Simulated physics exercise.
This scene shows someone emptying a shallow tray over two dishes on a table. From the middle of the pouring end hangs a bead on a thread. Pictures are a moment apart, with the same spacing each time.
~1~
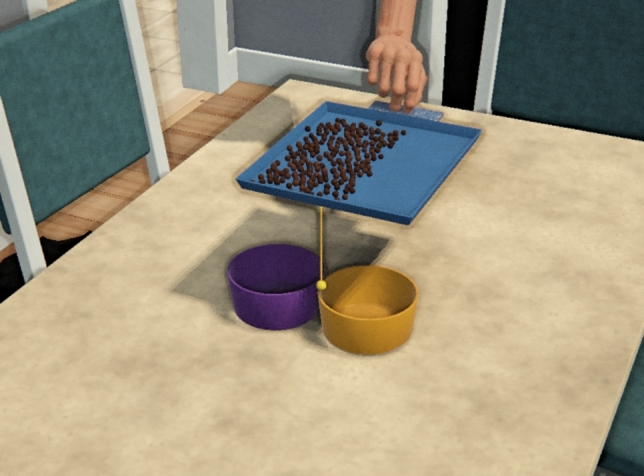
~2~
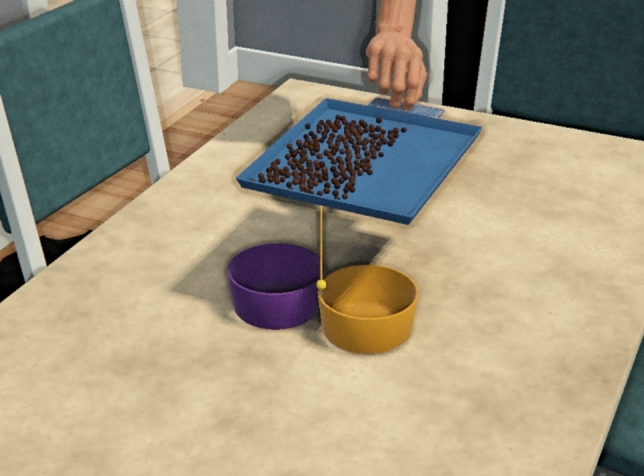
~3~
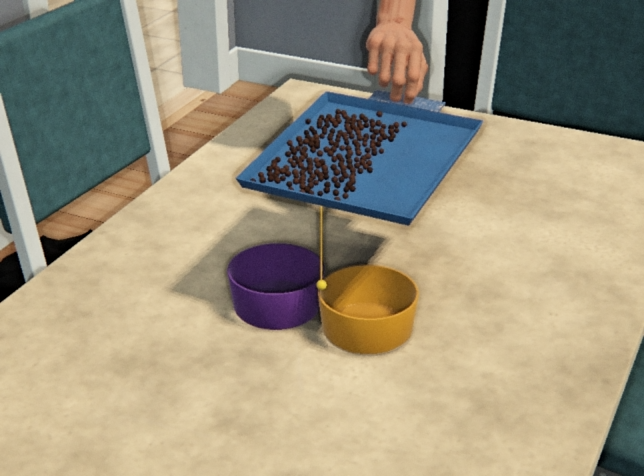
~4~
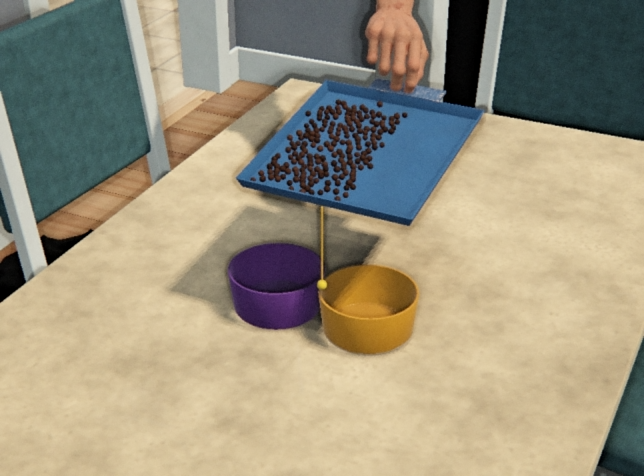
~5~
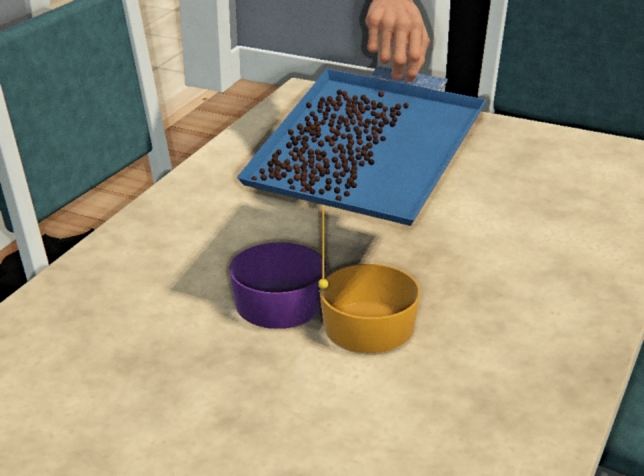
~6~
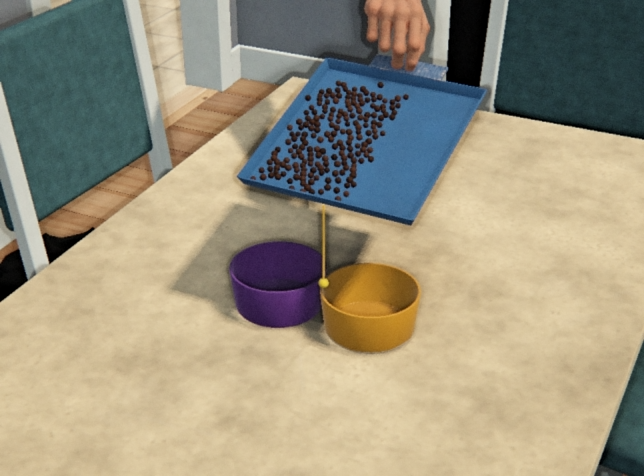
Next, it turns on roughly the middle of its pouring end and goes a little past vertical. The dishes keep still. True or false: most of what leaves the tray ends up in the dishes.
False.
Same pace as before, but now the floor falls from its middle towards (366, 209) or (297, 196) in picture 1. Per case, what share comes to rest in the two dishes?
The share is 10 per cent in the first and 30 per cent in the second.
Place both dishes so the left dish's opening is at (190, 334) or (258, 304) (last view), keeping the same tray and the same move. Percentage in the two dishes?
0 %, then 100 %.
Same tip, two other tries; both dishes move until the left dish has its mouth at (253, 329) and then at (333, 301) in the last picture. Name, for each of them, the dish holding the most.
One: Left. Two: Left.
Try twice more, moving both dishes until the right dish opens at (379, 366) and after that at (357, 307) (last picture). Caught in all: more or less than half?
Try 1: Not up to half; try 2: In excess of half.
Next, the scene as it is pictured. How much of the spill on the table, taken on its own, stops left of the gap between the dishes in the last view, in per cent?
It works out at some 60 percent.
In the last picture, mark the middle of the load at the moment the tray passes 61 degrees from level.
Its middle sits at about pixel (320, 192).
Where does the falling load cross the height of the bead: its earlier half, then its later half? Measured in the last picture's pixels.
Close to (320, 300), then close to (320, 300).
Soon, tray tipped steeply; most on the tray; a stray few in the right dish; a small part outside both; a stray few in the air.
A while on, tray tipped past a quarter turn; a stray few in the right dish; a stray few in the left dish; nearly all outside both; a stray few in the air.
Towards the end, tray tipped past a quarter turn; a stray few in the right dish; a stray few in the left dish; nearly all outside both.
Finally, tray tipped past a quarter turn; a stray few in the right dish; a stray few in the left dish; nearly all outside both.
